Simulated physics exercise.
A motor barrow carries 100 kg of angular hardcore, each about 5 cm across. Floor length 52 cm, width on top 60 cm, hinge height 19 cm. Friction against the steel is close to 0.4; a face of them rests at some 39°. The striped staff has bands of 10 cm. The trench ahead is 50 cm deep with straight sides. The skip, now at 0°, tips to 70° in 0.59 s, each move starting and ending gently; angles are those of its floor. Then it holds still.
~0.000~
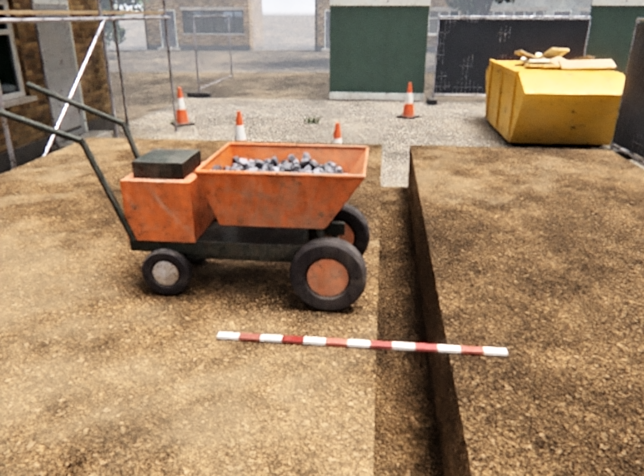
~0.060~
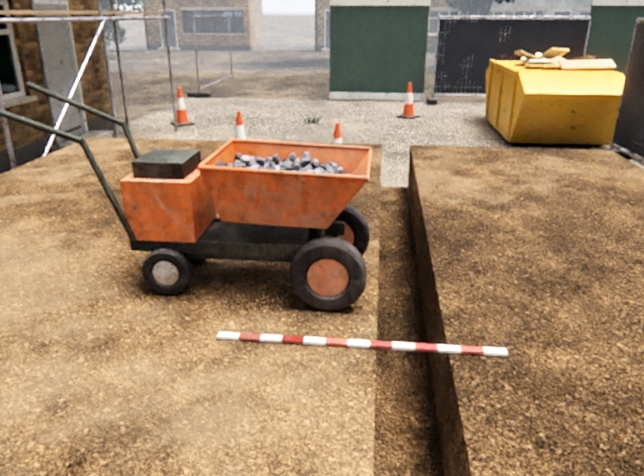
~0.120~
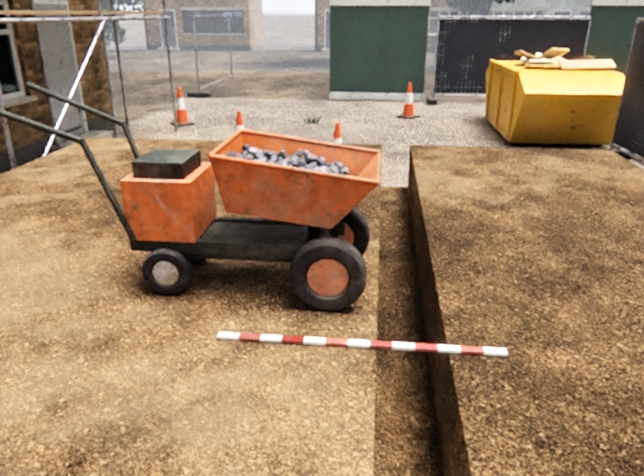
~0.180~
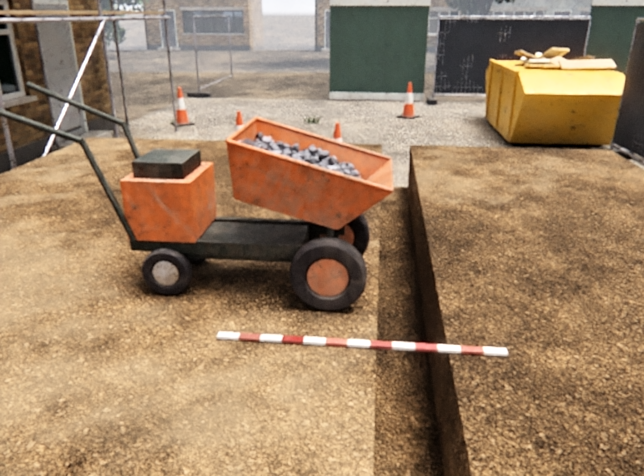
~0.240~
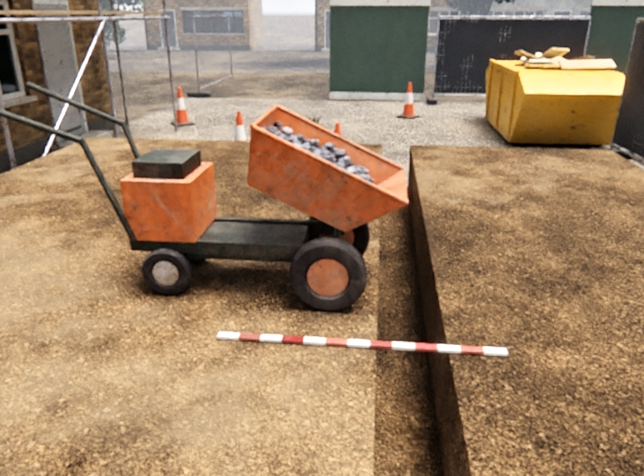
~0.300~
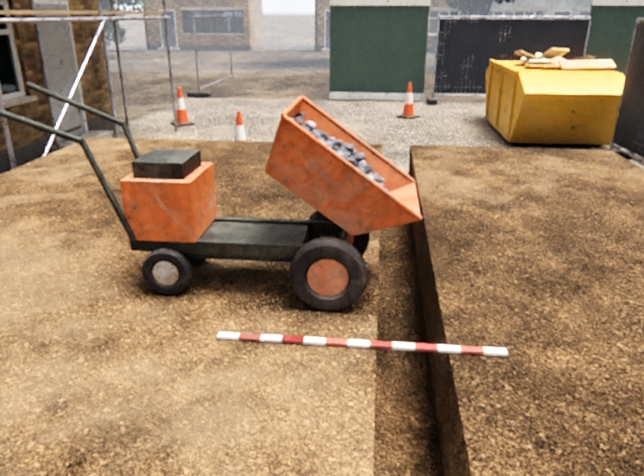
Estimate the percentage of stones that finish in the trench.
Close to 9 in a hundred.
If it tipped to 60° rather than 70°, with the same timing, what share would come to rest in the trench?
In that case some 5 per cent.
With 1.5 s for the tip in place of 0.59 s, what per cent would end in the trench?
In that case some 20 per cent.
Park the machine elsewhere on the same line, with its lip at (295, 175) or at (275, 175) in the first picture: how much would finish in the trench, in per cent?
Near 65 per cent from the first place, 70 from the second.
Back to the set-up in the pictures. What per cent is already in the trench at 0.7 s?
About 0 per cent by then.
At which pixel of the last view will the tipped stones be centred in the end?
Their middle is at about (488, 289).
After 0.4 s the floor is at 59°; 100 % in the skip; the foremost stones are at (419, 225).
After 0.7 s the floor is at 70°; 78 % in the skip, 22 % past the trench; the foremost stones are at (501, 286).
After 1.0 s the floor is at 70°; 31 % in the skip, 69 % past the trench; the foremost stones are past the picture's edge.
After 3.0 s the floor is at 70°; 20 % in the skip, 9 % in the trench, 71 % past the trench; the foremost stones are past the picture's edge.
